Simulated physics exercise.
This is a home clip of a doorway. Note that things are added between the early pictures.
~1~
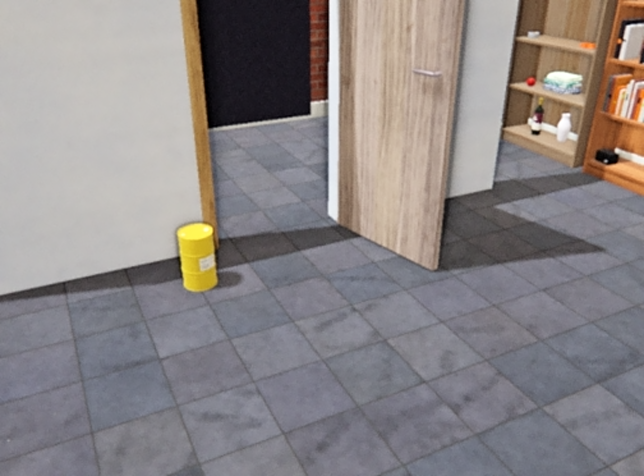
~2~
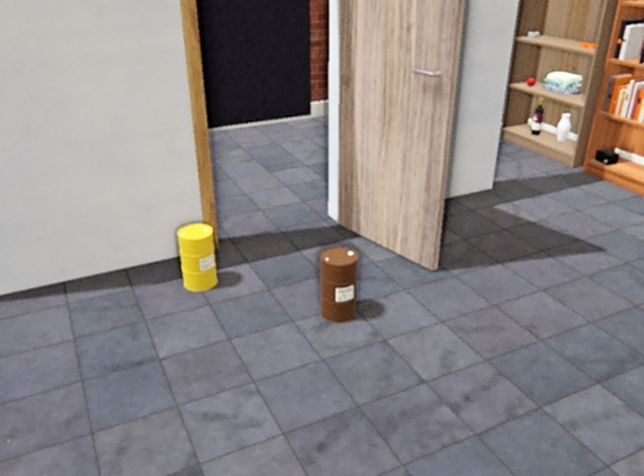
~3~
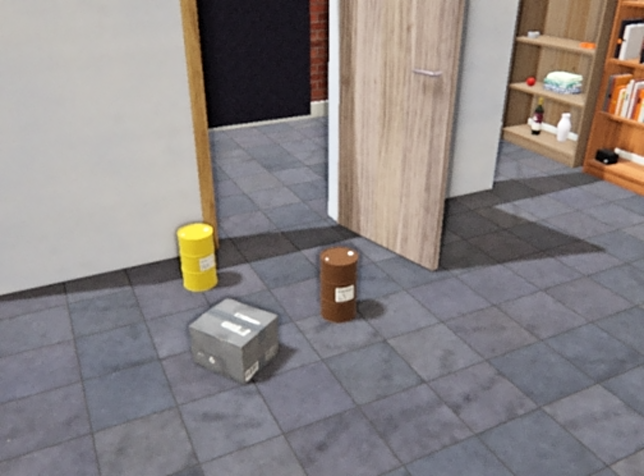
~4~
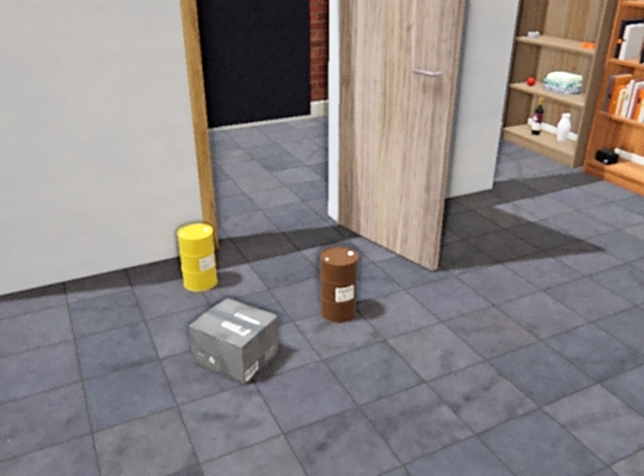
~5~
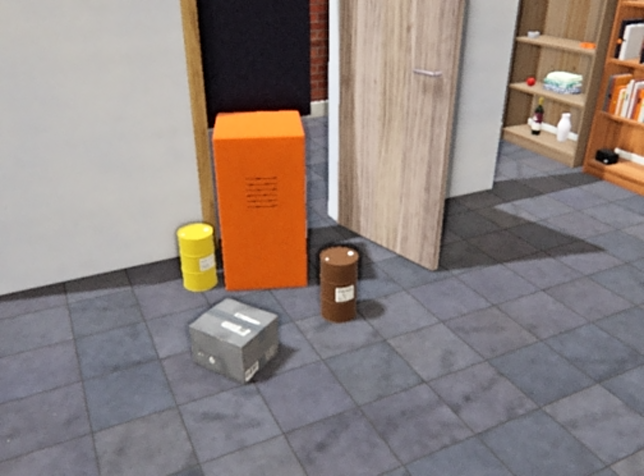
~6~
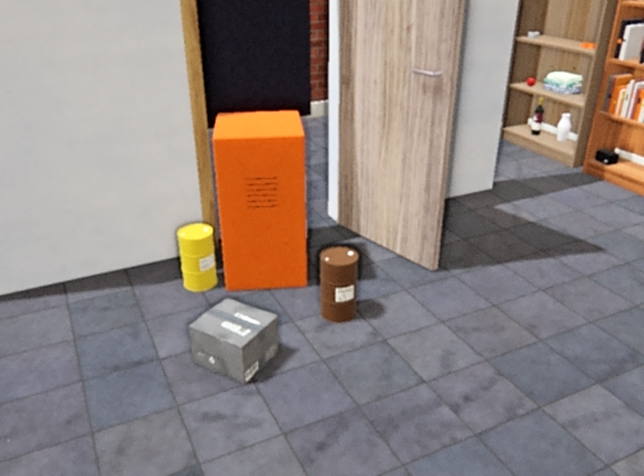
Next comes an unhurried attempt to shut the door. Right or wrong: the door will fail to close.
Right, it fails to close.
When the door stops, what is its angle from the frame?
The answer is roughly 50°.
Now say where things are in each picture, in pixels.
In the first frame, door wide open and still; yellow canister (198, 258).
In the second frame, door wide open and still; brown canister (339, 285); yellow canister (198, 258).
In the third frame, door wide open and still; grey parcel (235, 339); brown canister (339, 285).
In the fourth frame, door wide open and still; yellow canister (198, 258); grey parcel (235, 339).
In the fifth frame, door wide open and still; brown canister (339, 285); yellow canister (198, 258).
In the sixth frame, door wide open and still; orange appliance (262, 201); grey parcel (235, 339).
Then, 0.60 s past the last view, door 86° open.
Then, 0.90 s past the last view, door 67° open.
Finally, door 51° open; all 4 still in place. Final places as the last picture's camera would see them, orange appliance near (261, 200).
